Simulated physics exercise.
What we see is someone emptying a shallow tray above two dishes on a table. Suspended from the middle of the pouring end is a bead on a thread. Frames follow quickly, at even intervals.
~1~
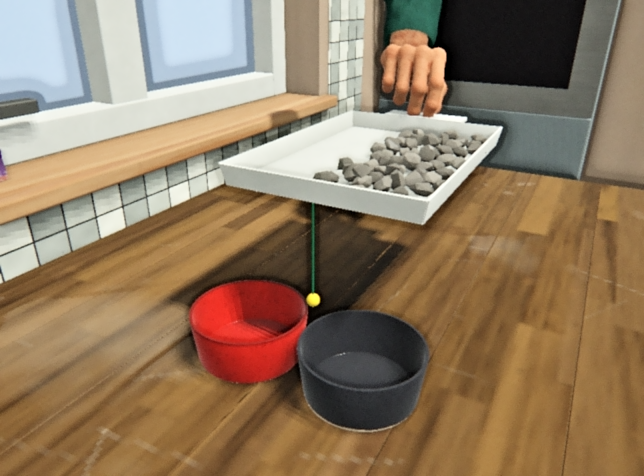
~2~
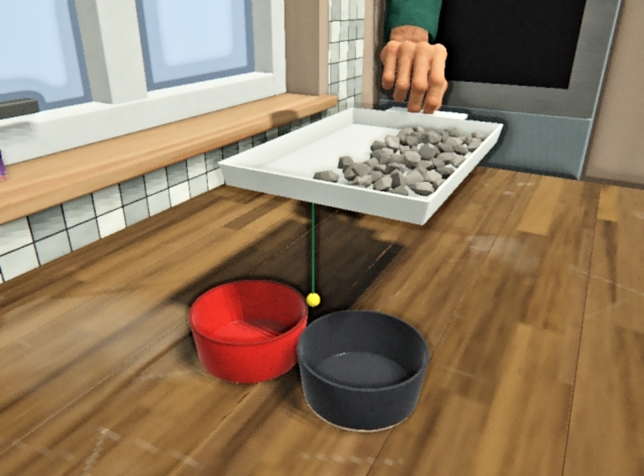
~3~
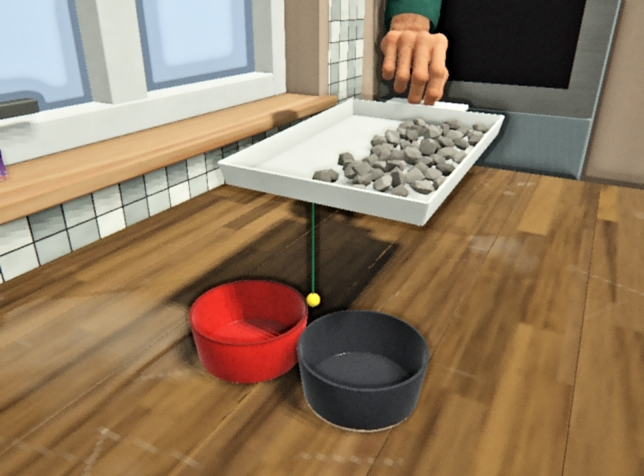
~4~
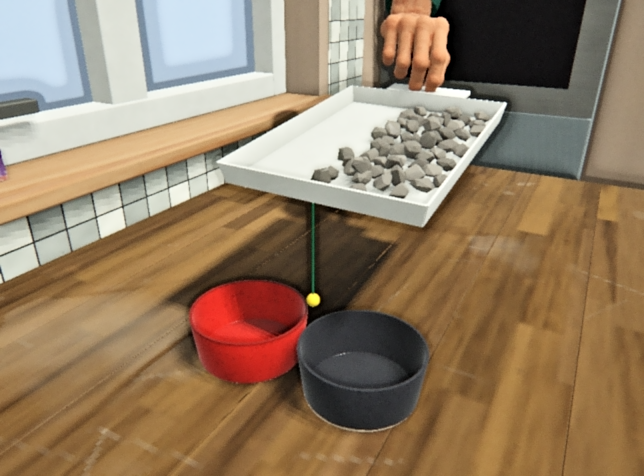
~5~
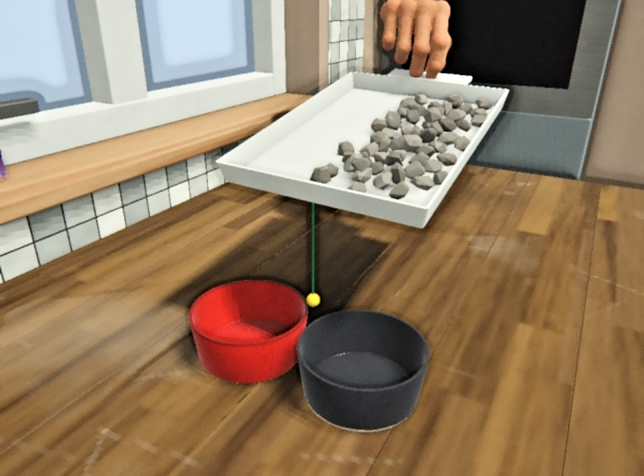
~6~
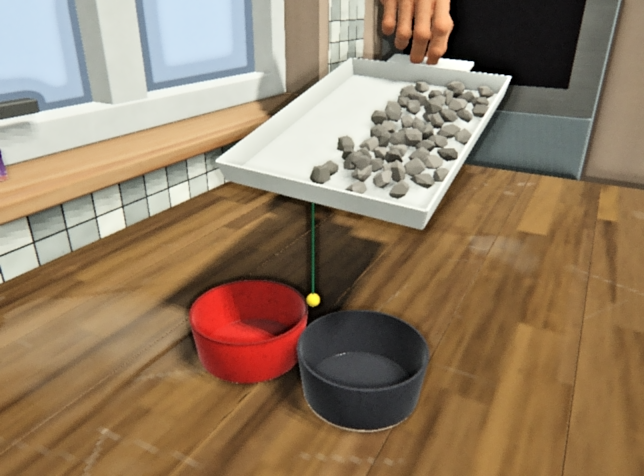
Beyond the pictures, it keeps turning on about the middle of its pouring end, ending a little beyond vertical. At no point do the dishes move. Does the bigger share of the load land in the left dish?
No.
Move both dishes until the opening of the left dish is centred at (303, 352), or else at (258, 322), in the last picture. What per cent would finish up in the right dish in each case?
Close to 30 in a hundred, then close to 80 in a hundred.
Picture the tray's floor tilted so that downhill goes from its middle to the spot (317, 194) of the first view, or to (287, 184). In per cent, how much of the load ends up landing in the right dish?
For the first it's near 20 %, for the second near 0 %.
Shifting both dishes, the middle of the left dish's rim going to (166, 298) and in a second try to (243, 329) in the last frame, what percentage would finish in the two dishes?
Roughly 10 per cent, and 90 per cent.
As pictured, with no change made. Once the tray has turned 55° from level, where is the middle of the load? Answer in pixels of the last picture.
The load is centred near (382, 149).
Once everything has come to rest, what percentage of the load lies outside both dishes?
Roughly 30 percent of the load.
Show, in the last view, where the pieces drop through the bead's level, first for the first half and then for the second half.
First close to (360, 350), next close to (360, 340).
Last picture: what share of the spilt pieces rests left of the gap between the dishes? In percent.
Roughly 40 in a hundred.
Shortly afterwards, tray tipped steeply; all but a few on the tray; only a few in the air.
Next, tray tipped right over; near a third on the tray; near a quarter in the right dish; only a few in the left dish; near a quarter outside both; a little in the air.
Some moments later, tray tipped past a quarter turn; near two thirds in the right dish; only a few in the left dish; near a third outside both.
In the end, tray tipped past a quarter turn; near two thirds in the right dish; only a few in the left dish; near a third outside both.
